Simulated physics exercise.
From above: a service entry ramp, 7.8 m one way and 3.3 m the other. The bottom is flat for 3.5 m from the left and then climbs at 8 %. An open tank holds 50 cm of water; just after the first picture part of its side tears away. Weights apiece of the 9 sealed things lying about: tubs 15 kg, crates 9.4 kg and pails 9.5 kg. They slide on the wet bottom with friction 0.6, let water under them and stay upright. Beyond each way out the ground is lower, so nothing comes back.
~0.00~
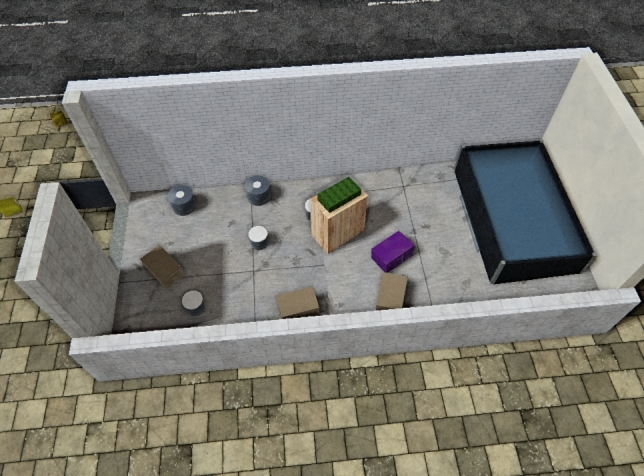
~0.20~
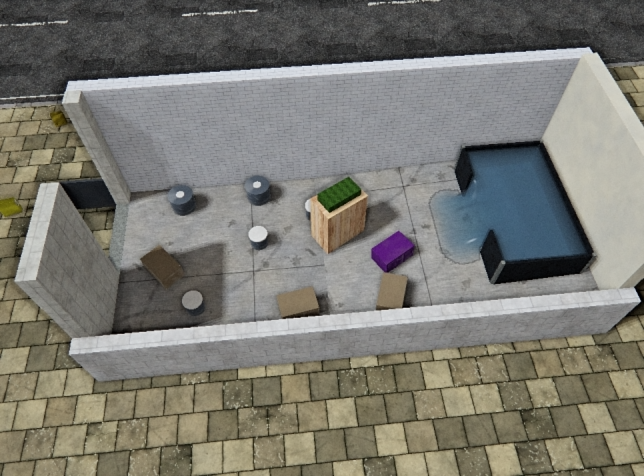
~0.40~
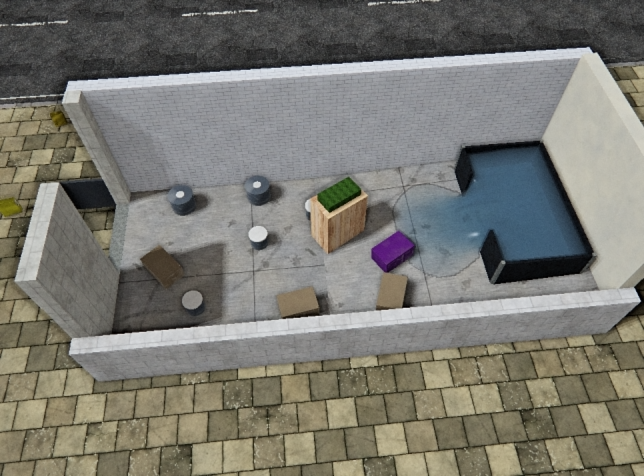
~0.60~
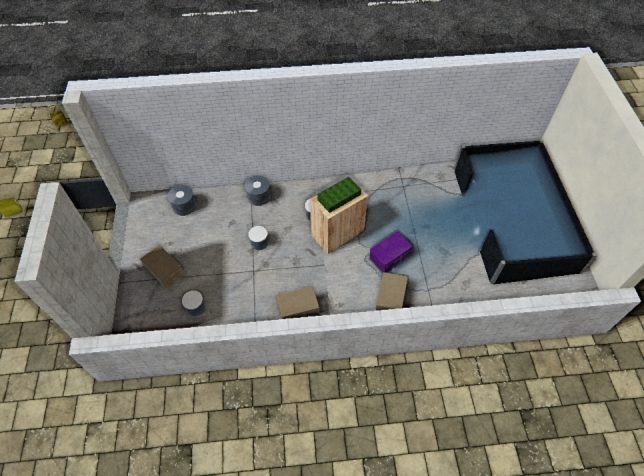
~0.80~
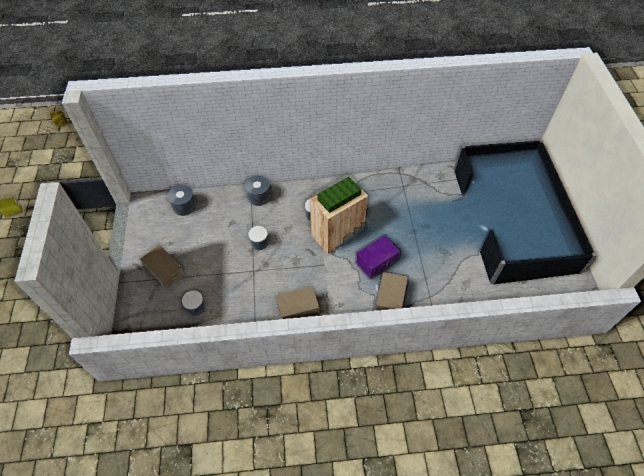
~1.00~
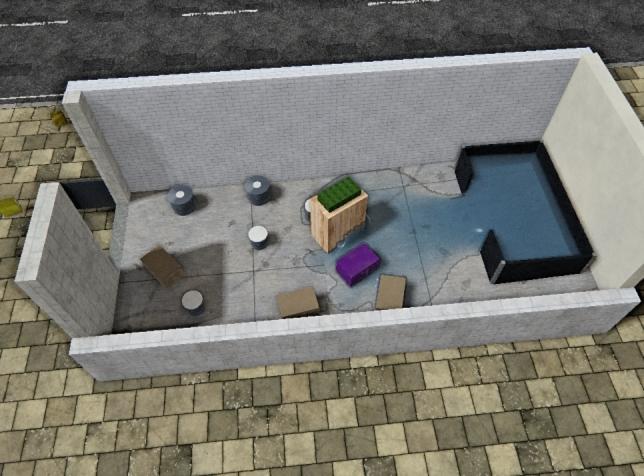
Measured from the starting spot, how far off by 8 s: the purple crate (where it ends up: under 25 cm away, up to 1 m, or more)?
The purple crate gets carried off.
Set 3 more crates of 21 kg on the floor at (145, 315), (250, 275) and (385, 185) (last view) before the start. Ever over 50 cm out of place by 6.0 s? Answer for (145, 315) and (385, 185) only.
In that order: Over, over.
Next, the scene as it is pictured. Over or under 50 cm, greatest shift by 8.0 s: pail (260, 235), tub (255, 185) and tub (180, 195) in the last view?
In turn: Less, past it, over.
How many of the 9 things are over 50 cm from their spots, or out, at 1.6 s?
By then 1.
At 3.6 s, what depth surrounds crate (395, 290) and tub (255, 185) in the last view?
Roughly 9 and 5 cm.
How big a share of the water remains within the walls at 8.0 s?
About 70 per cent.
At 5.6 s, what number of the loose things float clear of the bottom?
I count 4.
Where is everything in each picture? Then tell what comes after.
In the first frame, the purple crate at (394, 247) rests on the ground; 3.4 m2 under water; 0 of 9 have shifted.
In the second frame, the purple crate at (394, 247) rests on the ground; water covers 4.4 m2; 0 of 9 have shifted.
In the third frame, the purple crate at (394, 247) rests on the ground; water covers 5.6 m2; 0 of 9 have shifted.
In the fourth frame, the purple crate at (393, 248) rests on the ground; 7.0 m2 under water; 0 of 9 have shifted.
In the fifth frame, the purple crate at (379, 252) rests on the ground, 29 cm from its start; 8.1 m2 under water; 1 of 9 have shifted.
In the sixth frame, the purple crate at (358, 260) rests on the ground, 66 cm from its start; water covers 9.2 m2; 1 of 9 have shifted.
After 1.6 s the purple crate is near (293, 281), 1.8 m from its start, afloat; 0 of 9 are out; 1 afloat.
After 3.6 s the purple crate is near (144, 247), 4.2 m from its start, afloat; 1 of 9 are out; 5 afloat.
After 5.6 s the purple crate is near (167, 194), 4.2 m from its start, afloat; 2 of 9 are out; 4 afloat.
After 8.0 s the purple crate is near (153, 185), 4.5 m from its start, afloat; 2 of 9 are out; 4 afloat.
